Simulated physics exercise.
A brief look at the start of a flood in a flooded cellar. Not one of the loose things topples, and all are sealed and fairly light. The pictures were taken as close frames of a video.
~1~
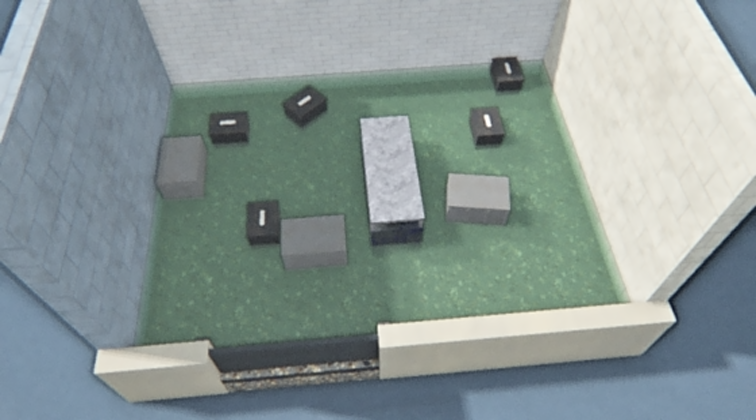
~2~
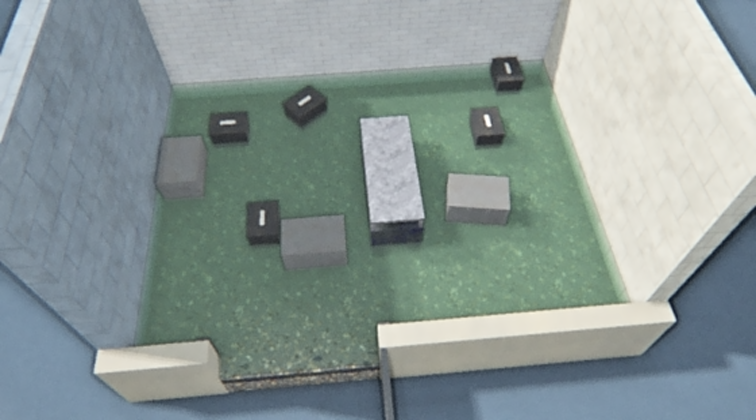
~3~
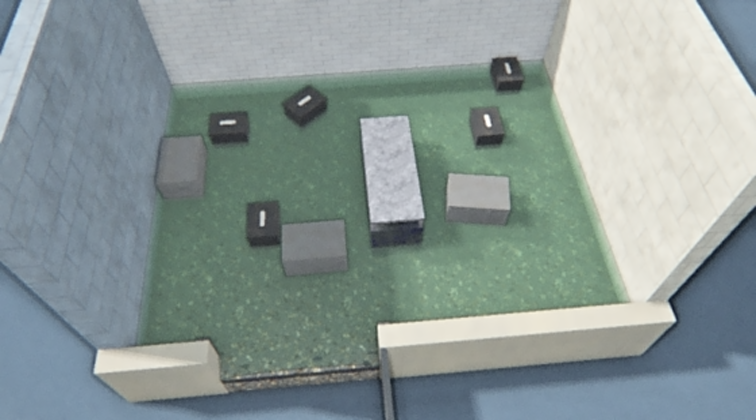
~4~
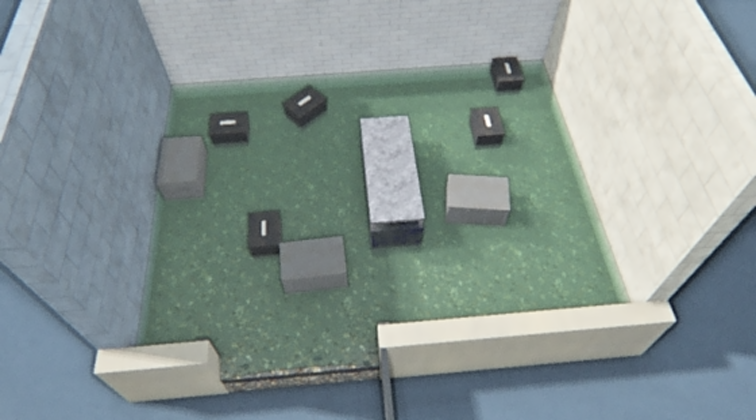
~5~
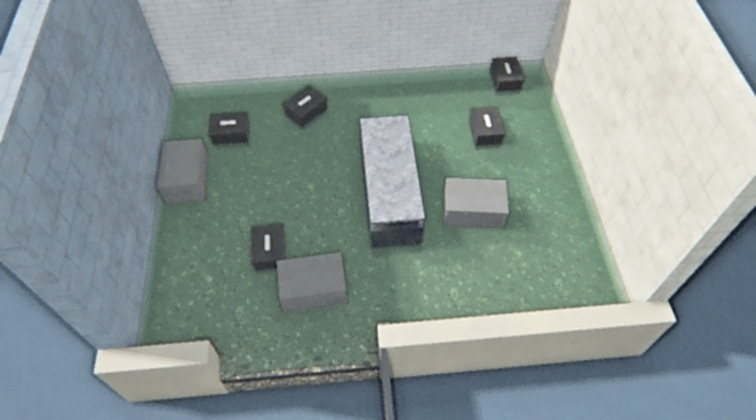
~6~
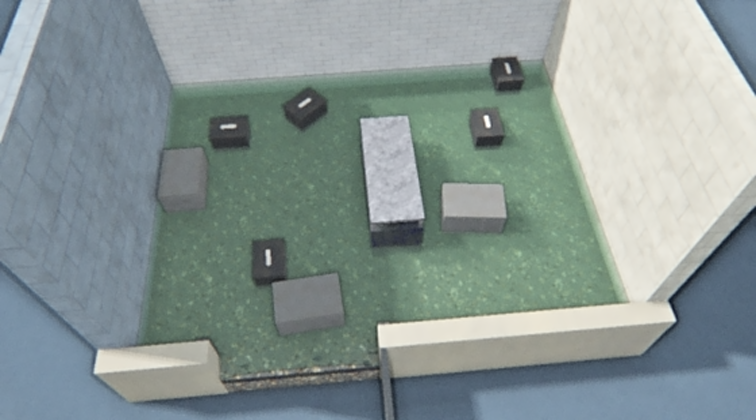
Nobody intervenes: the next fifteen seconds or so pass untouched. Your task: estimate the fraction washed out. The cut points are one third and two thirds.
The portion will probably reach two thirds or more.
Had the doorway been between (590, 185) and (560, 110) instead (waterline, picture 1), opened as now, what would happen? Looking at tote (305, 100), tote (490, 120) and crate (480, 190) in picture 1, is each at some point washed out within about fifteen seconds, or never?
Listed order gives departs, departs, departs.
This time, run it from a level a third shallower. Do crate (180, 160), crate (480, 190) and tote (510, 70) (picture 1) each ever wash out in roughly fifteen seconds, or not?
Respectively: Exited / exited / remained.
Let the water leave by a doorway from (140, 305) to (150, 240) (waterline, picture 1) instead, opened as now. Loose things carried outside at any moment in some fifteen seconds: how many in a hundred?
By my count it's 50 percent.
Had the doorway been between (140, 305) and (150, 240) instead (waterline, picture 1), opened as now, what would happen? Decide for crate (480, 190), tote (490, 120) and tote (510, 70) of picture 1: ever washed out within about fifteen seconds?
Retained, retained, retained.
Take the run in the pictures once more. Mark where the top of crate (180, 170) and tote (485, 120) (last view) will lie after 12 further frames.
My guess is around (176, 272) and around (458, 130).
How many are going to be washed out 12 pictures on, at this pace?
3.
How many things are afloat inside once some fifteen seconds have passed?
2 of them.
A moment on, 1 of 8 are out; 7 afloat.
Next, 3 of 8 are out; 5 afloat.
Later, 4 of 8 are out; 4 afloat.
In the end, 6 of 8 are out; 2 afloat.
